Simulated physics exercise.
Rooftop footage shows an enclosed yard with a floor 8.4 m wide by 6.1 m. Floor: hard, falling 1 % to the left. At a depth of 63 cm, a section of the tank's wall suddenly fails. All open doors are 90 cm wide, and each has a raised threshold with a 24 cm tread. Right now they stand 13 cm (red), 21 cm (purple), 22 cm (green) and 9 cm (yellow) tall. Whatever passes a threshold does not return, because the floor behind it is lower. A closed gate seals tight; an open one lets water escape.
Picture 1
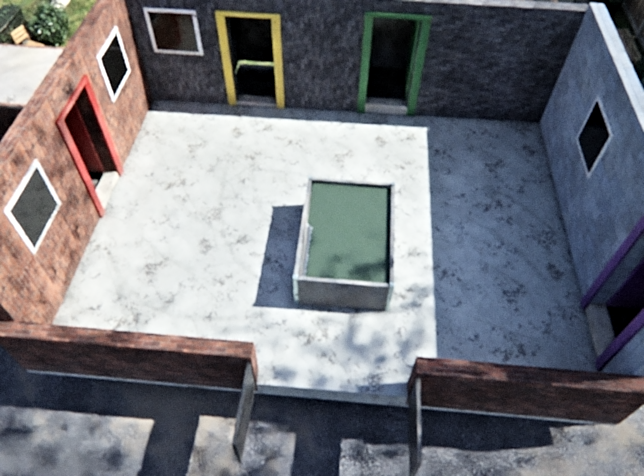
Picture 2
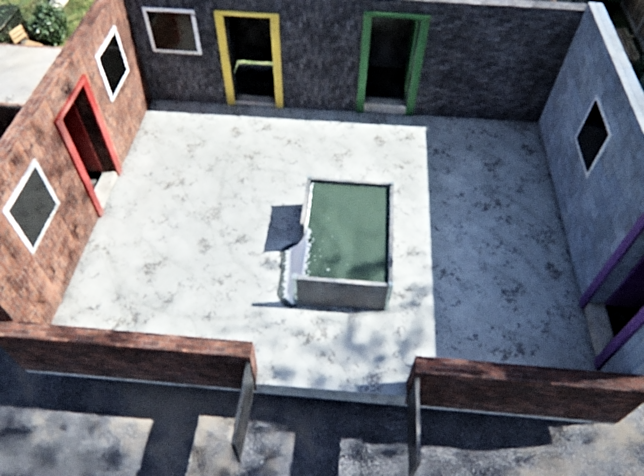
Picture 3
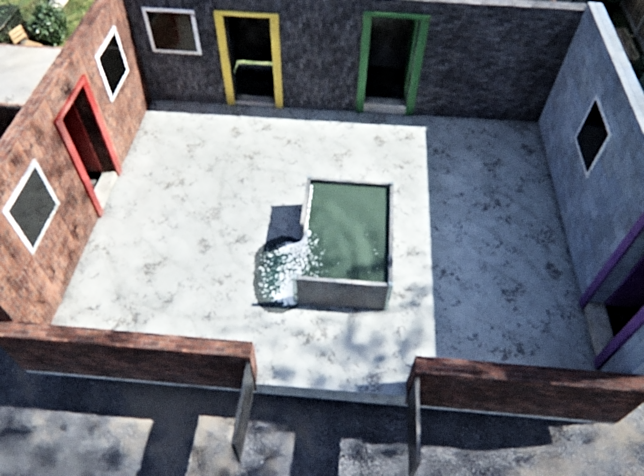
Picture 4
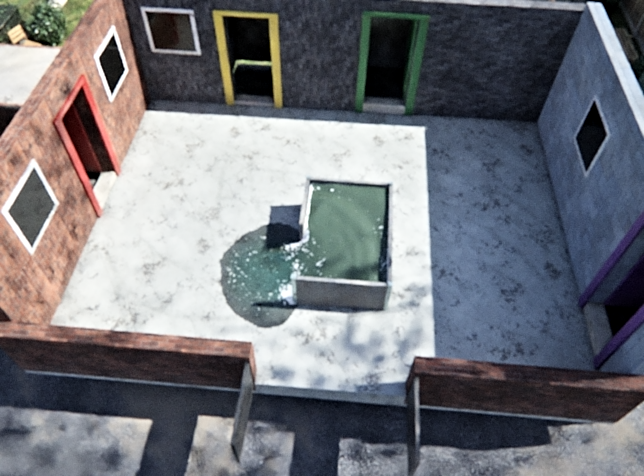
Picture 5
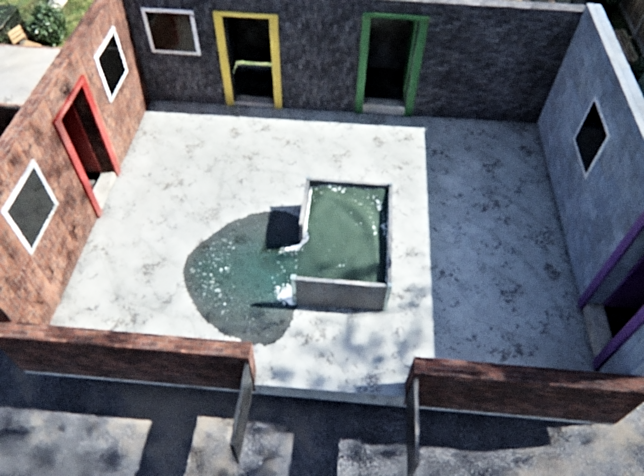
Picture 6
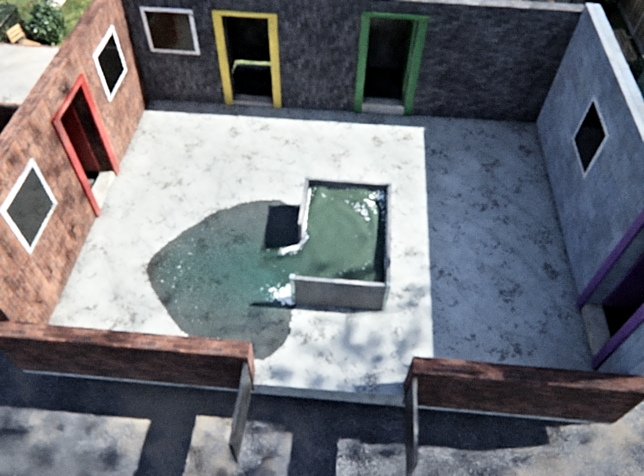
We see a walled yard with a rectangular tank of greenish water at its centre; water pours from a gap in the tank's left side and spreads leftward across the pale floor in a widening, rounded pool.
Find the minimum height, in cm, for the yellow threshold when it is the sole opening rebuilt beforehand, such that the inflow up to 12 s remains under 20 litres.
The minimum height is about 6 cm.
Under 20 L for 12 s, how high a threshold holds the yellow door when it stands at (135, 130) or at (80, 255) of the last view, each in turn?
Roughly 9.0 cm, then roughly 18 cm.
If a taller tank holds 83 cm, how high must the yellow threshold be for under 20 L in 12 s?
9.0 cm.
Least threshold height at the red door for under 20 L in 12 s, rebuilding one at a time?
The red door needs around 11.0 cm.
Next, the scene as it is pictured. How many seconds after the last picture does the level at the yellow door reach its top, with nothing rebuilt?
I'd say near 5.5 seconds.
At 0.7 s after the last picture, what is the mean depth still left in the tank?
The mean depth is roughly 38 cm.
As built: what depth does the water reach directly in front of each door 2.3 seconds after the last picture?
Door by door, in centimetres - red 14, purple 0, green 0, yellow 0.
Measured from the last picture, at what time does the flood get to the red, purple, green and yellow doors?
Arrival: Red 0.9 s, purple not within the 12 s, green 6.0 s, yellow 3.6 s.
Then, 0.7 s after the last picture water covers 25 % of the floor, deepest (30 cm) near (287, 279); it has not reached the yellow door.
Then, 2.3 s after the last picture water covers 30 % of the floor, deepest (29 cm) near (100, 343); it has not reached the yellow door.
Then, 11.3 s after the last picture water covers 80 % of the floor, deepest (9 cm) near (139, 125); 6 cm at the yellow door, 2 litres in over its 9 cm threshold.
At the yellow door as built, the water peaked near 10 cm, 5.5 s after the last picture.
With a threshold of 5 cm, 35 litres would have come in within the 12 s; with 7 cm, 12 litres. So under 20 litres takes about 6 cm.
